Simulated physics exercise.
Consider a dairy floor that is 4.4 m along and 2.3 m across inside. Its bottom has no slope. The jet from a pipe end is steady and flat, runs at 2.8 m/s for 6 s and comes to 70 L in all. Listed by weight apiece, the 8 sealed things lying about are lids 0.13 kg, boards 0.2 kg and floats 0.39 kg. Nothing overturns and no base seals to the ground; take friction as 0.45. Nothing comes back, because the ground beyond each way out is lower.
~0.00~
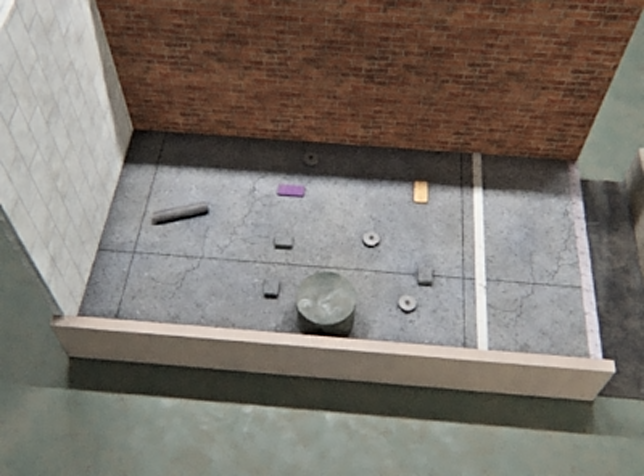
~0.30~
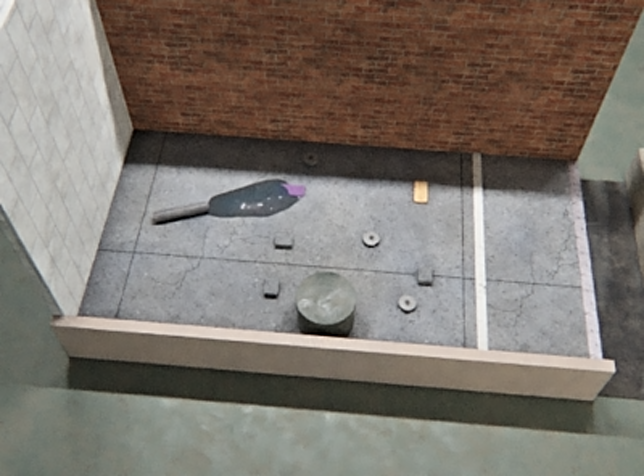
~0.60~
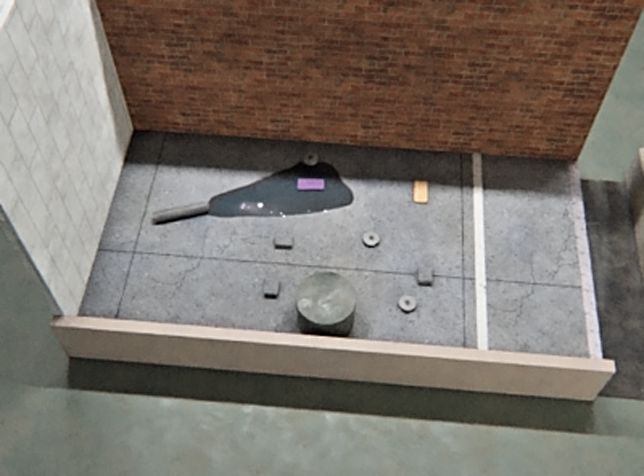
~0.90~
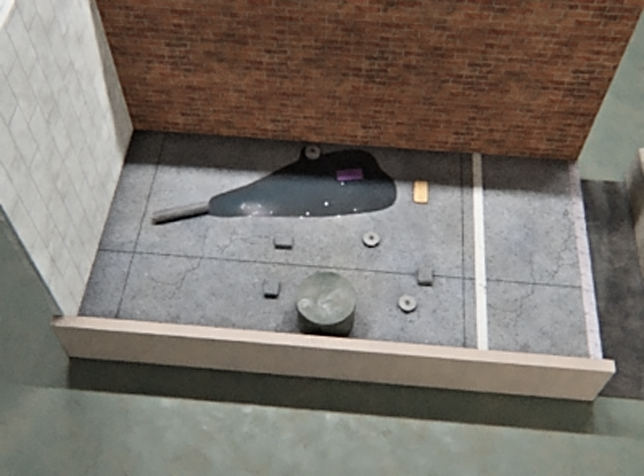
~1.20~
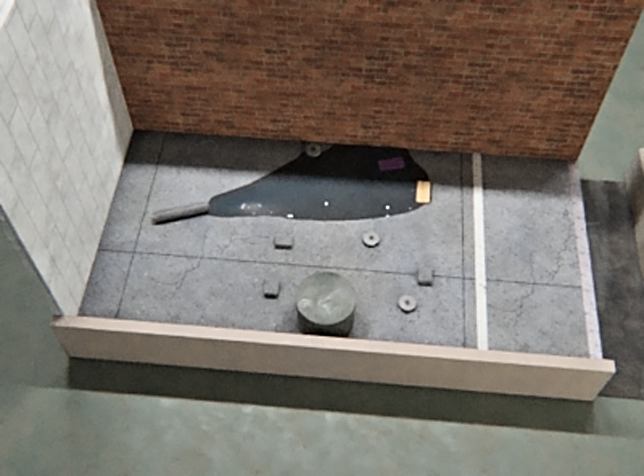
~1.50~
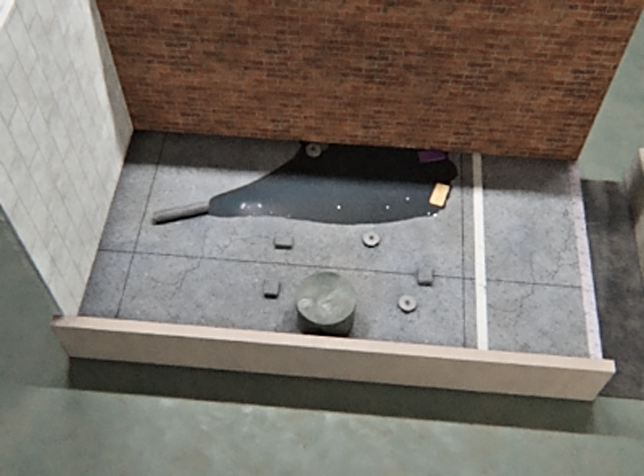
Dark water spreading rightward from a pipe across a grey walled floor, carrying a purple board along and then shifting an orange one.
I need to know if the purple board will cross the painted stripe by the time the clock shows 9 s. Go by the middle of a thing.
It arrives beyond it.
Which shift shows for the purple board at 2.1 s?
I'd put it at around 200 cm.
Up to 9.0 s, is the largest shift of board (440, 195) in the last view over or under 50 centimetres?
That one comes out beyond it.
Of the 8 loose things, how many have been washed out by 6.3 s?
1 of them.
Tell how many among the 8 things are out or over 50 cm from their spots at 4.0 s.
By my reckoning, 2.
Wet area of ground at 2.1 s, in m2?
Wet: Near 2.0 m2.
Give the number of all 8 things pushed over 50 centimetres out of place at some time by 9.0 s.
That comes to 2.
After 2.1 s the purple board is near (515, 160), 2.2 m from its start, aground; 1 of 8 are over the mark; 0 afloat.
After 4.0 s the purple board has gone out; 2 of 8 are over the mark; 1 afloat.
After 6.3 s the purple board has gone out; 2 of 8 are over the mark; 0 afloat.
After 9.0 s the purple board has gone out; 2 of 8 are over the mark; 0 afloat.
